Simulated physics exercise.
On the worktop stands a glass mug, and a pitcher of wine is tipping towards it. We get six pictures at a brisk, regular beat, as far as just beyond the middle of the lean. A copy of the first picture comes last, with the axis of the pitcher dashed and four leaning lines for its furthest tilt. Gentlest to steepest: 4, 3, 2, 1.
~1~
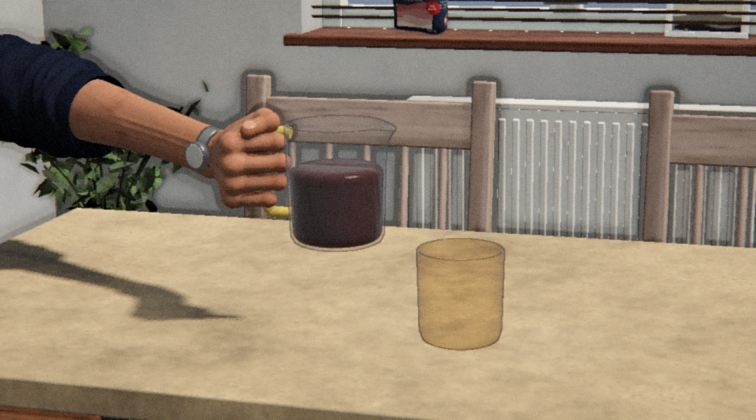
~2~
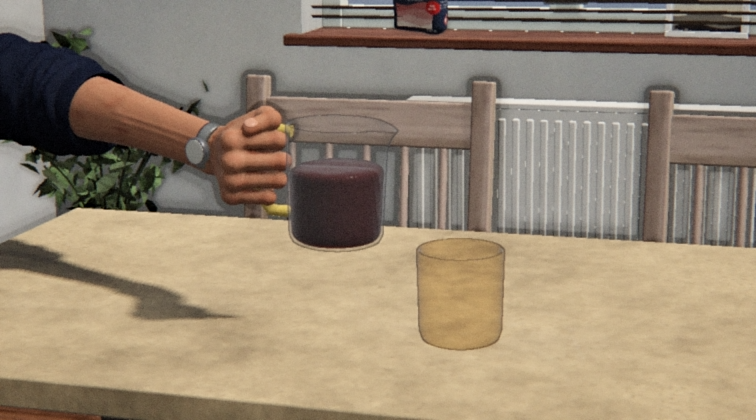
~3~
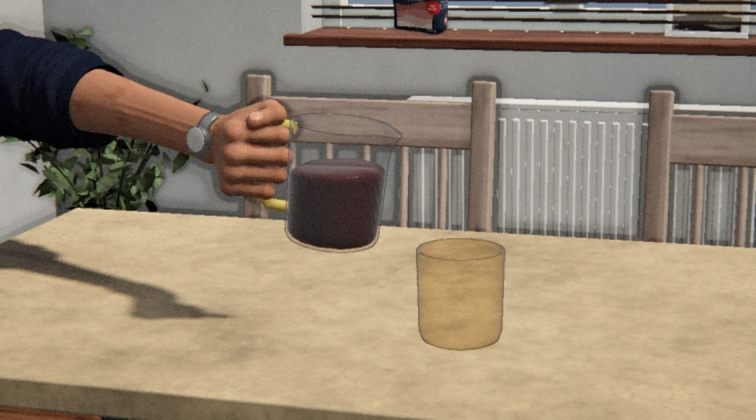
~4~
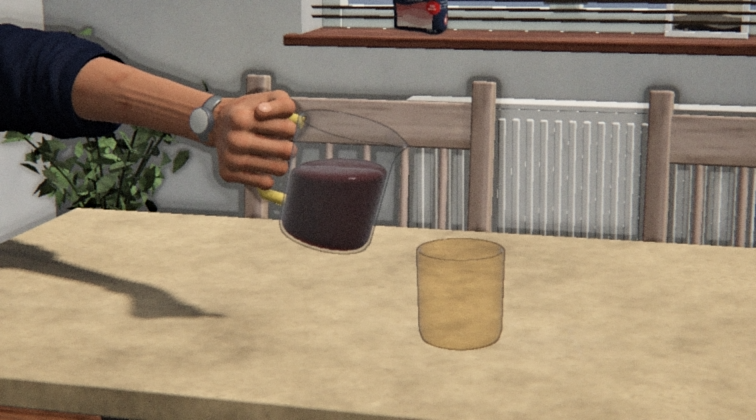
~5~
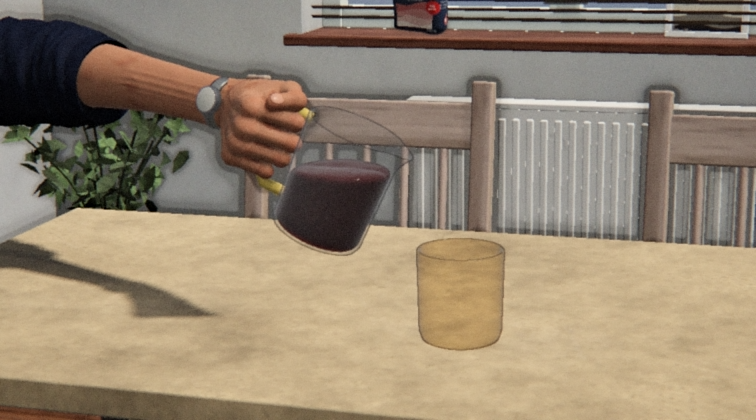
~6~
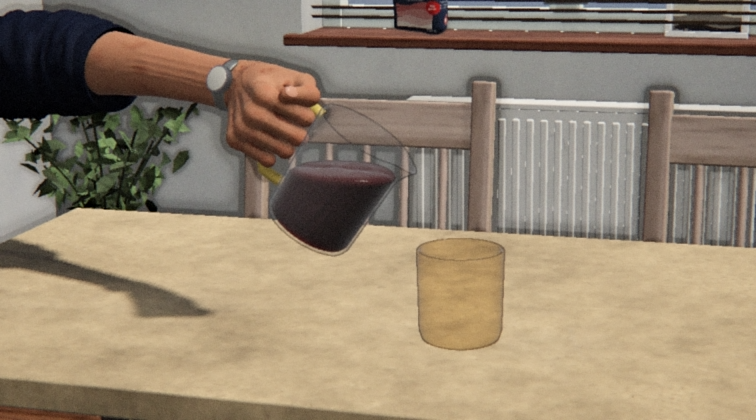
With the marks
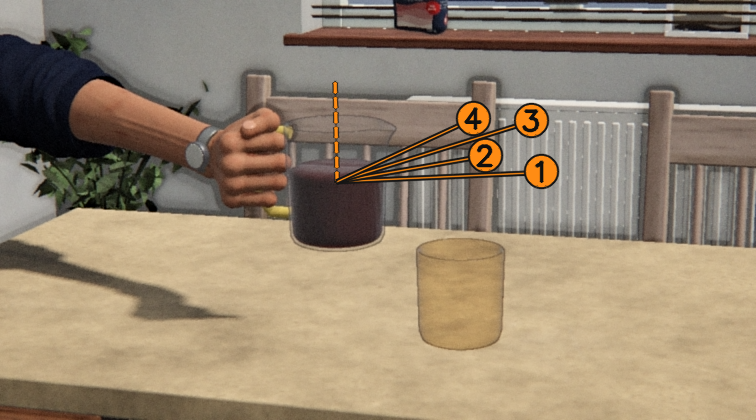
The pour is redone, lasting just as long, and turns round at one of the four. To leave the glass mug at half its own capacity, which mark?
The best line is 3.
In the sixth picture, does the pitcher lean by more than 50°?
No.
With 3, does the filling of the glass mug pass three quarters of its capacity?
No, it does not.
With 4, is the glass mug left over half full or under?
Under.
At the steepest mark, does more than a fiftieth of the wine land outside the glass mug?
Yes.
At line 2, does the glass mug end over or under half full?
Over half.
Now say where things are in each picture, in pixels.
The first frame shows upright, lip at (394, 129); rim of the glass mug round (461, 249); nothing has left yet.
The second frame shows upright, lip at (395, 131); nothing has left yet.
The third frame shows tipped about 7°, lip at (400, 137); nothing has left yet.
The fourth frame shows tipped about 14°, lip at (406, 146); nothing has left yet.
The fifth frame shows tipped about 24°, lip at (411, 158); nothing has left yet.
The sixth frame shows tipped about 33°, lip at (414, 172); nothing has left yet.
In orange, 1 at (524, 173); 2 at (469, 158); 3 at (515, 126); 4 at (458, 125).
With 1, the glass mug ends with about 62 % of what it can hold; 16 % of the wine is spilt.
With 2, the glass mug ends with about 66 % of what it can hold.
With 3, the glass mug ends with about 50 % of what it can hold.
With 4, the glass mug ends with about 34 % of what it can hold.
